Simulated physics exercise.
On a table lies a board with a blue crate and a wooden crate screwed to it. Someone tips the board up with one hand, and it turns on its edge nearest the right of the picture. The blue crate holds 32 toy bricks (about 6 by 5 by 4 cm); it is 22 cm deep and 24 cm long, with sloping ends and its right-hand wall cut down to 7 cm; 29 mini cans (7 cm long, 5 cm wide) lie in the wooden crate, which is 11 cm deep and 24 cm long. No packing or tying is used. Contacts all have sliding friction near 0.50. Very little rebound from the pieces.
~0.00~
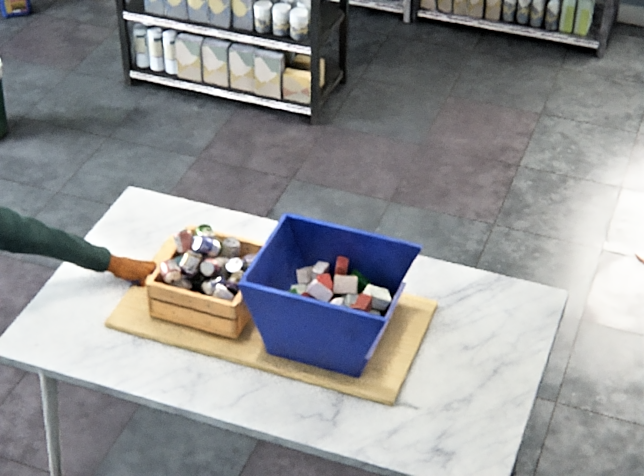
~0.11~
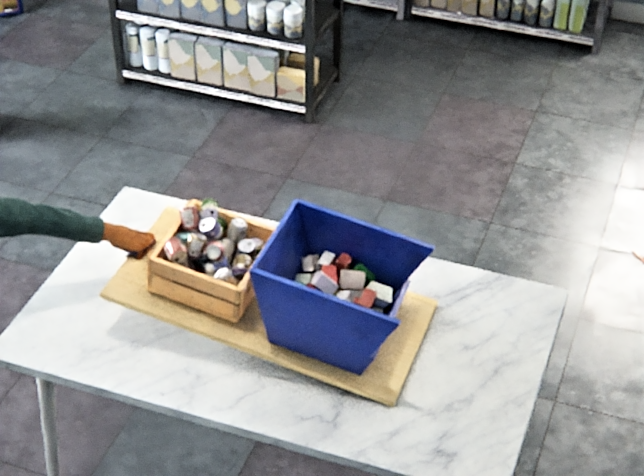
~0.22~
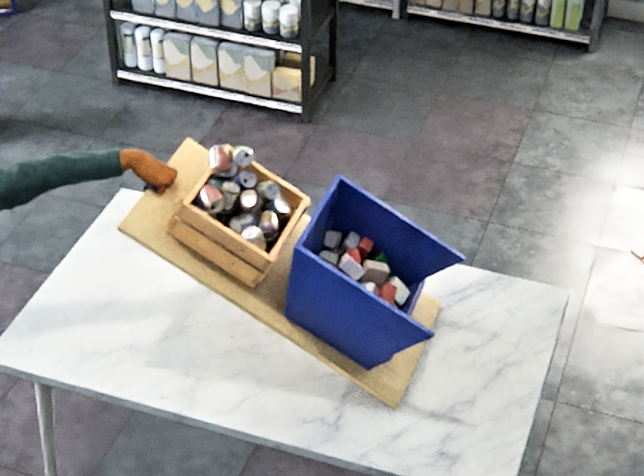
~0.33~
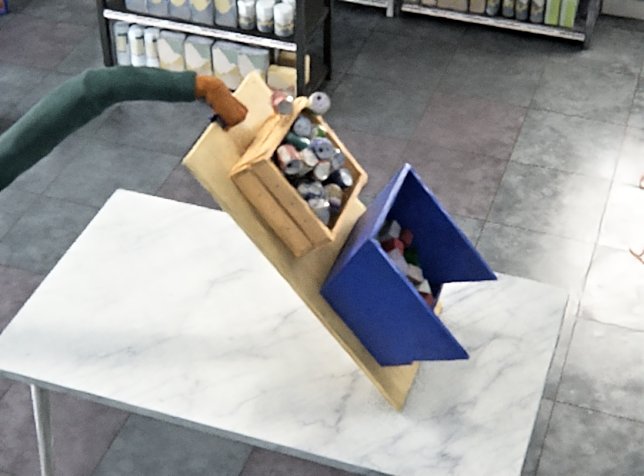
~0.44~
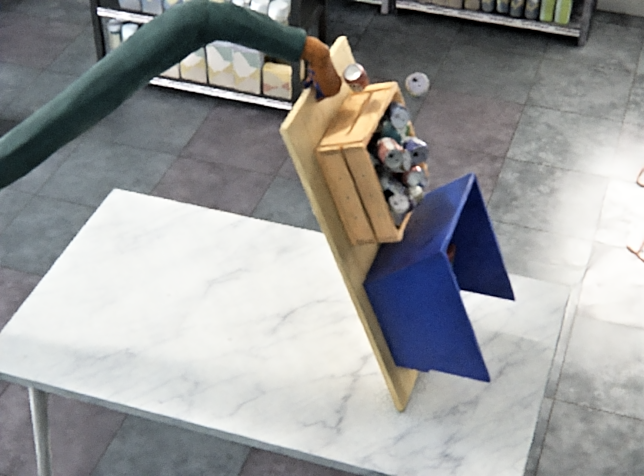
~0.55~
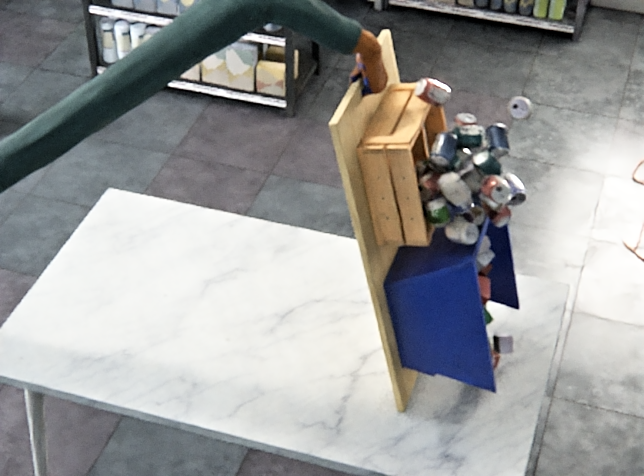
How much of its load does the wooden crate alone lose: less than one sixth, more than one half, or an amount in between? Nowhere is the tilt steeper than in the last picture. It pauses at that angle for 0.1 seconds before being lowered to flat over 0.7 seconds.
My money is on a spill above half of the load.
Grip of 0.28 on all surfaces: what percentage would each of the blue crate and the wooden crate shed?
Blue crate 100, wooden crate 100 per cent.
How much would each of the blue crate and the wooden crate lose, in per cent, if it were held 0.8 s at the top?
Blue crate 90%, wooden crate 90%.
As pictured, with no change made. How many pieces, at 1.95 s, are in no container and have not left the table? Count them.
Estimated count: 20.
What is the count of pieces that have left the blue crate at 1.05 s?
Out so far from the blue crate: Around 30.
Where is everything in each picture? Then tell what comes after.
In the first picture (places track the rim corner closest to us here; the camera moves round a little), wooden crate (231, 304); blue crate (387, 320); tipped 0°; all still inside.
The second picture shows wooden crate (237, 288); blue crate (401, 322); tipped 8°.
The third picture shows wooden crate (269, 257); blue crate (435, 335); tipped 27°.
The fourth picture shows wooden crate (330, 235); blue crate (469, 358); tipped 50°; 1 out, the lowest can at (282, 103).
The fifth picture shows wooden crate (398, 235); blue crate (491, 381); tipped 69°; 5 out, the lowest can at (414, 150).
The sixth picture shows wooden crate (428, 240); blue crate (496, 391); tipped 77°; 25 out, the lowest brick at (487, 363).
After 0.77 s, tilt 71°; the blue crate is down by 19 of 32 and the wooden crate is down by 27 of 29.
After 1.05 s, tilt 30°; the blue crate is down by 28 of 32 and the wooden crate is down by 27 of 29.
After 1.45 s, tilt 0°; the blue crate is down by 28 of 32 and the wooden crate is down by 27 of 29.
Final count (at 1.95 s), the blue crate is down by 28 of 32 and the wooden crate is down by 27 of 29. Asked share, 27 of 29, 93 per cent.
